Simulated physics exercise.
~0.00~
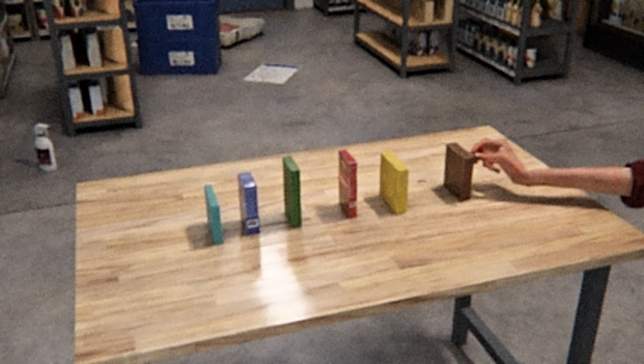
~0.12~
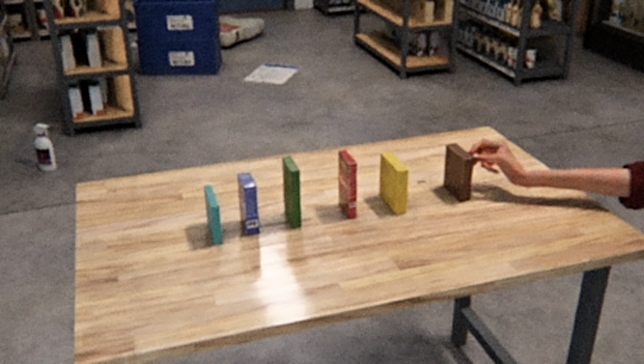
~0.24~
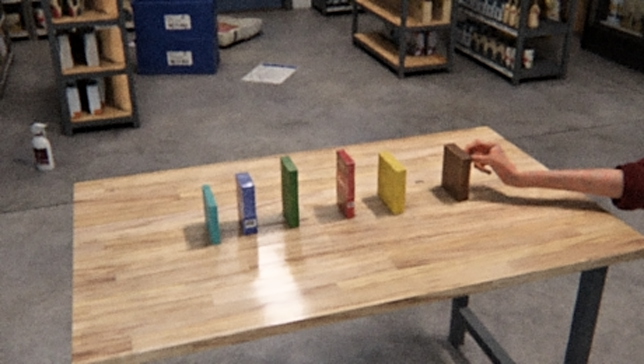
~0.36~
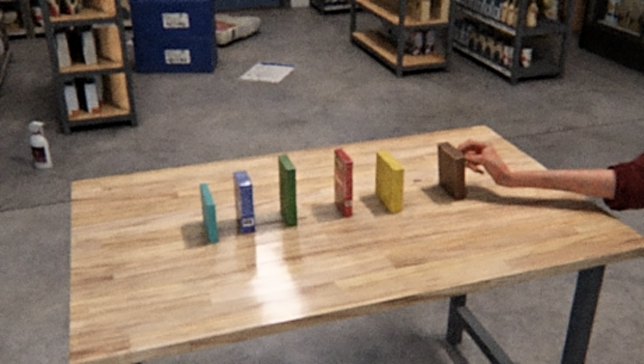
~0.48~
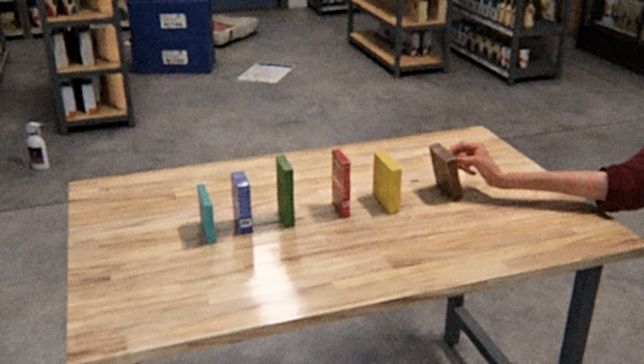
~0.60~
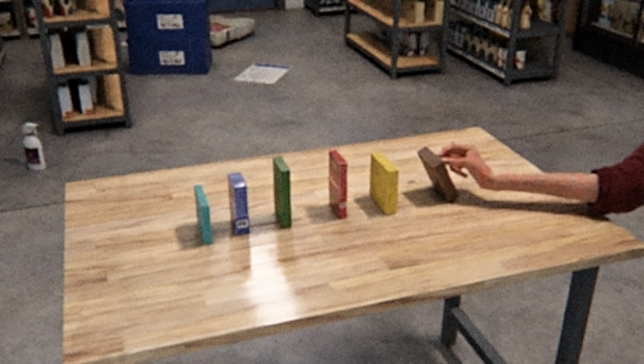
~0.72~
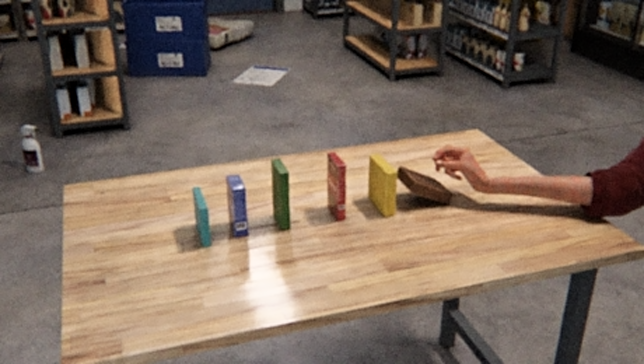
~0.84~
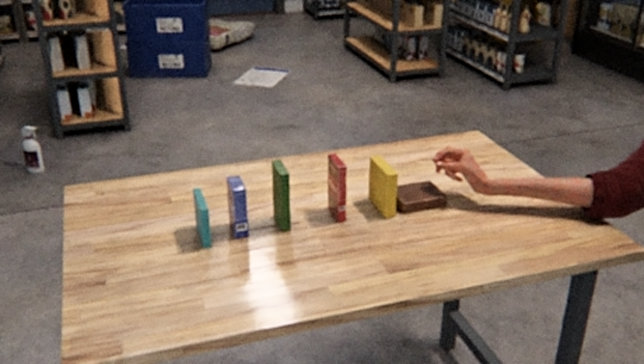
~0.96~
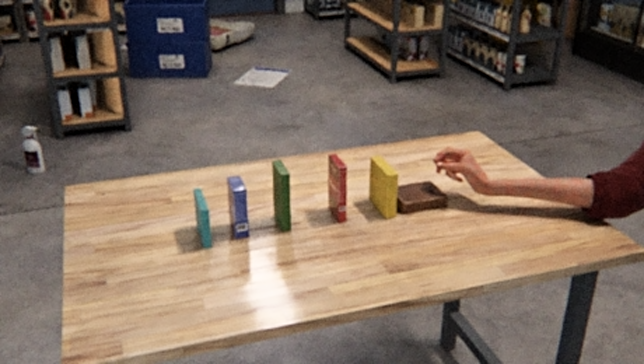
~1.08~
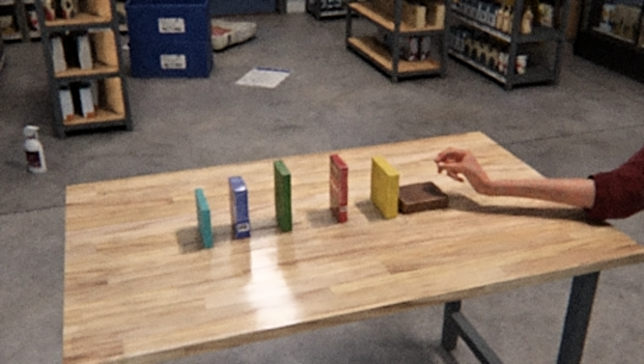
The clip opens on a wooden table in a room with shelves behind it, where a row of thin upright blocks and boxes stands, running turquoise, blue, green, red, yellow and brown from left to right. A hand reaching in from the right holds the top of the brown block. It tips the block to the left, and the block leans further and further over. The block then drops away from the fingers onto its side, ending flat just beside the yellow one. The hand stays hovering above it, and the other five pieces remain standing.
